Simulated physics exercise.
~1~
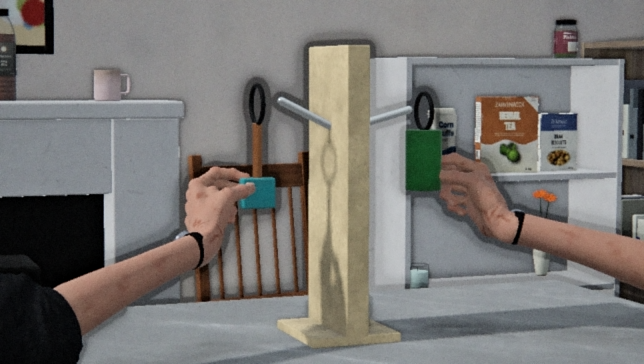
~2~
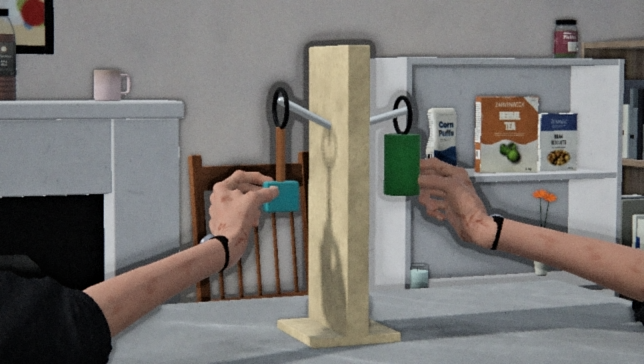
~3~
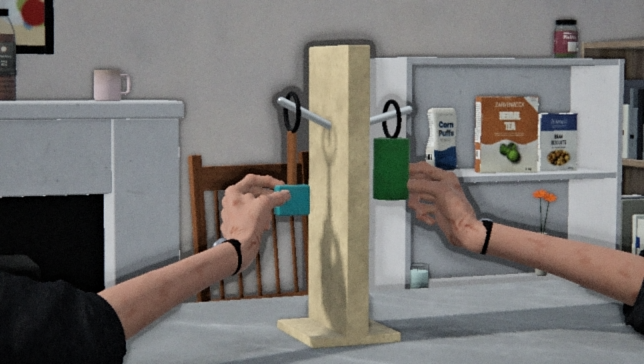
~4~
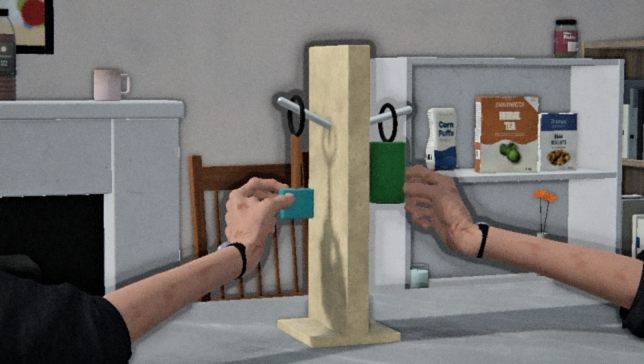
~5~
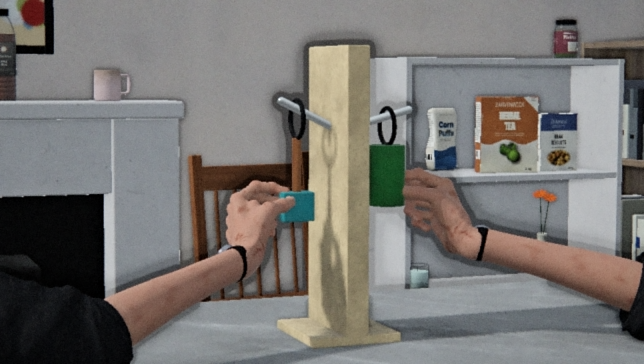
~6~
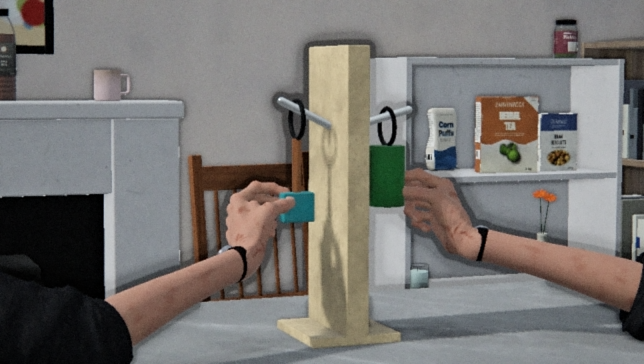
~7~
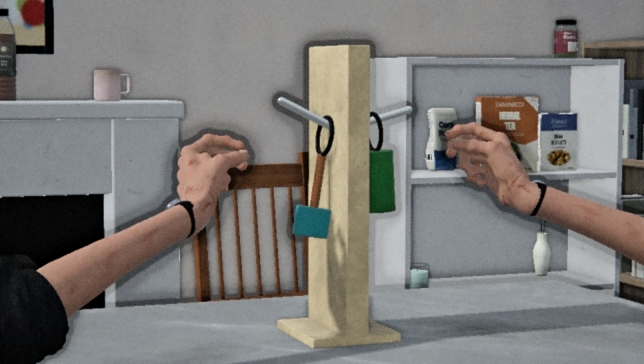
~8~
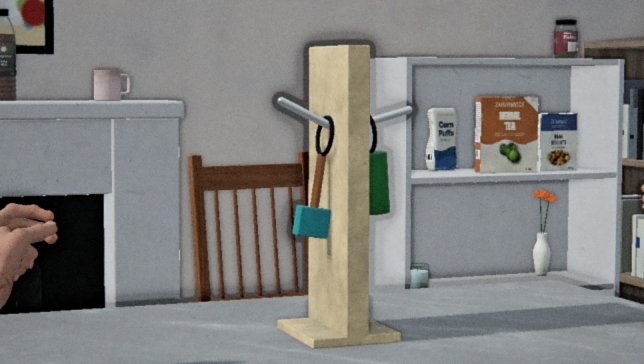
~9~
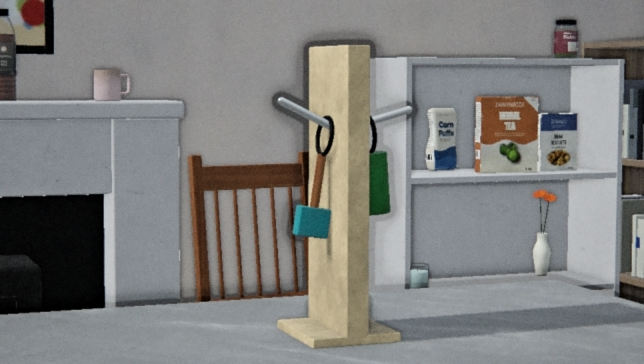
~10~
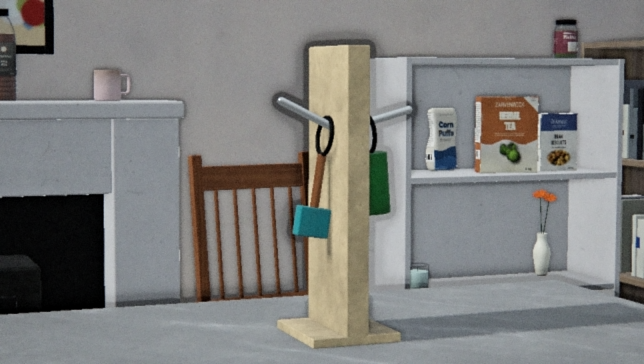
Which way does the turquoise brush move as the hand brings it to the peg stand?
The turquoise brush moves to the right, toward the post of the stand.
On a wooden peg stand, two hands hang a turquoise brush and green lantern, which stay.
